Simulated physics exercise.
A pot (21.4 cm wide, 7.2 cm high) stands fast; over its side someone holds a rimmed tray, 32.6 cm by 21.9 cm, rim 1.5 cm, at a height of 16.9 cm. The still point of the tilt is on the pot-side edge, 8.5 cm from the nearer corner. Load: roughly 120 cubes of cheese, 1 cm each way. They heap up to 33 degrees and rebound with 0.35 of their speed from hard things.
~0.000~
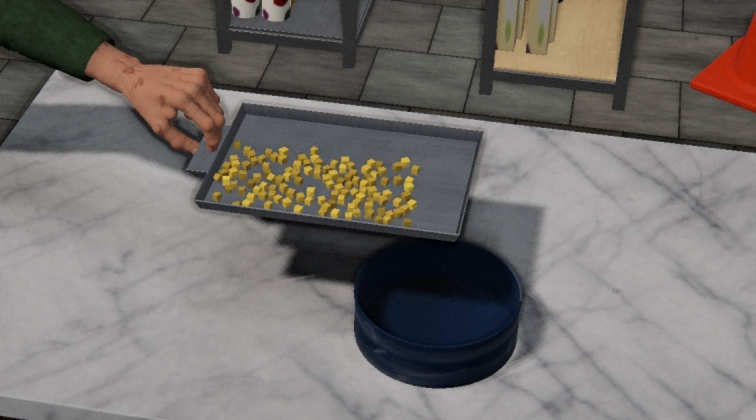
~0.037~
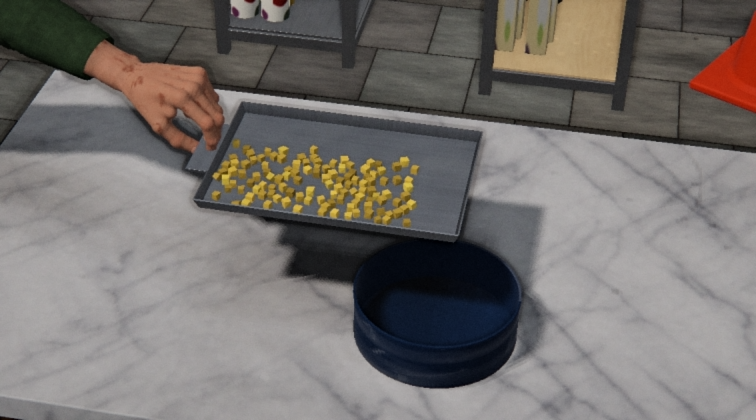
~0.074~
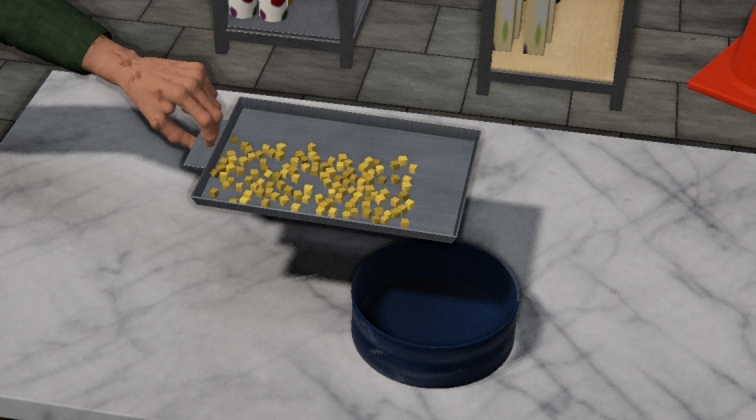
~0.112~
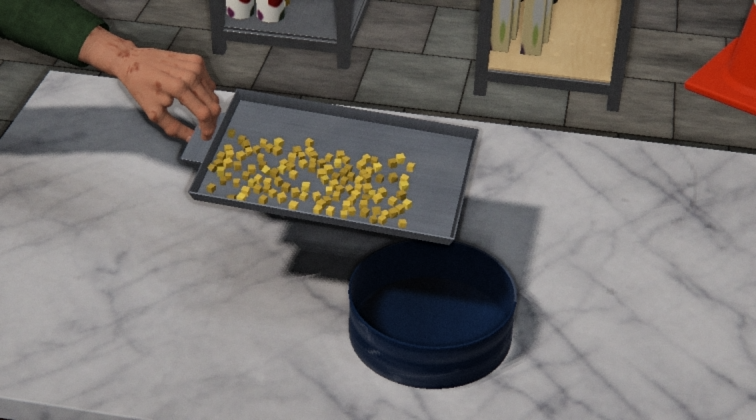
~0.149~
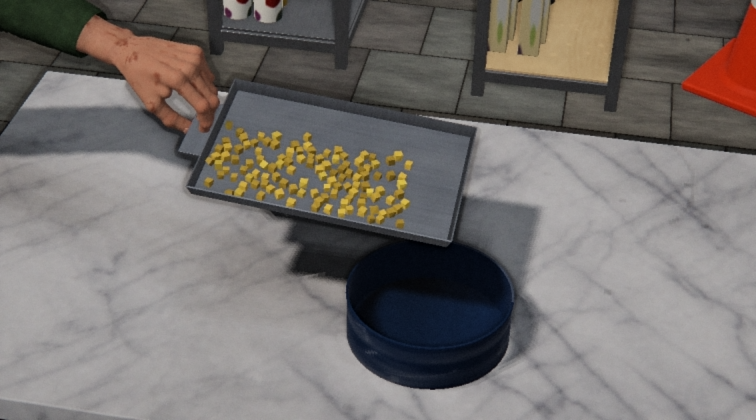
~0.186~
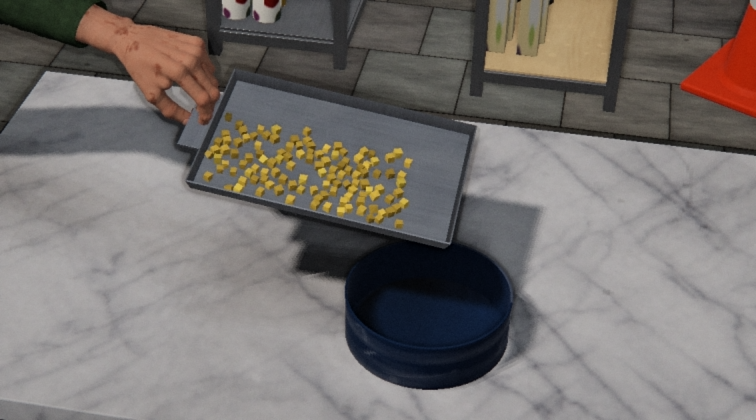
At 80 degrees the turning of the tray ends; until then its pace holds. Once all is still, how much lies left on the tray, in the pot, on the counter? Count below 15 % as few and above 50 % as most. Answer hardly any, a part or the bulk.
Tray: Hardly any, pot: The bulk, counter: Hardly any.
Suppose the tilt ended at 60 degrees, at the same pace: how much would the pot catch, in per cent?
It would be near 70 per cent.
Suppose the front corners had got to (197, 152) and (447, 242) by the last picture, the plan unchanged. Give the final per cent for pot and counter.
Pot 90, counter 10.
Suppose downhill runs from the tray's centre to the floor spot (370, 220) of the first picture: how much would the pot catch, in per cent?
About 85 per cent.
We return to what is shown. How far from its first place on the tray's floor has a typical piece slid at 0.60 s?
About 3 cm.
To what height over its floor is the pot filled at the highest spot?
About 2.0 cm.
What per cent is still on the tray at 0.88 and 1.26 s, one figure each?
About 75, 10.
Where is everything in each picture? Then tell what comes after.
In the first frame, tray tilt 0 degrees, front corners at (199, 198) and (455, 232); middle of the pieces at (326, 179); pot at (438, 290).
In the second frame, tray tilt 0 degrees, front corners at (199, 197) and (455, 232); middle of the pieces at (326, 179).
In the third frame, tray tilt 2 degrees, front corners at (196, 195) and (453, 233); middle of the pieces at (324, 177).
In the fourth frame, tray tilt 4 degrees, front corners at (194, 190) and (450, 235), lowest corner right front; middle of the pieces at (321, 174).
In the fifth frame, tray tilt 7 degrees, front corners at (192, 184) and (448, 238), lowest corner right front; middle of the pieces at (319, 170).
In the sixth frame, tray tilt 10 degrees, front corners at (191, 179) and (447, 240), lowest corner right front; middle of the pieces at (318, 166); pot at (429, 291). The tray's pace is about 80 degrees a second.
Then, at 0.60 s, tilt 44 degrees; the tray holds 100 %, the pot 0 %.
After 0.88 s, tilt 66 degrees; the tray holds 75 %, the pot 10 %.
Then, at 1.26 s, tilt 80 degrees; the tray holds 10 %, the pot 90 %.
At rest (2.3 s), tray 5 %, pot 95 %, counter 0 %.
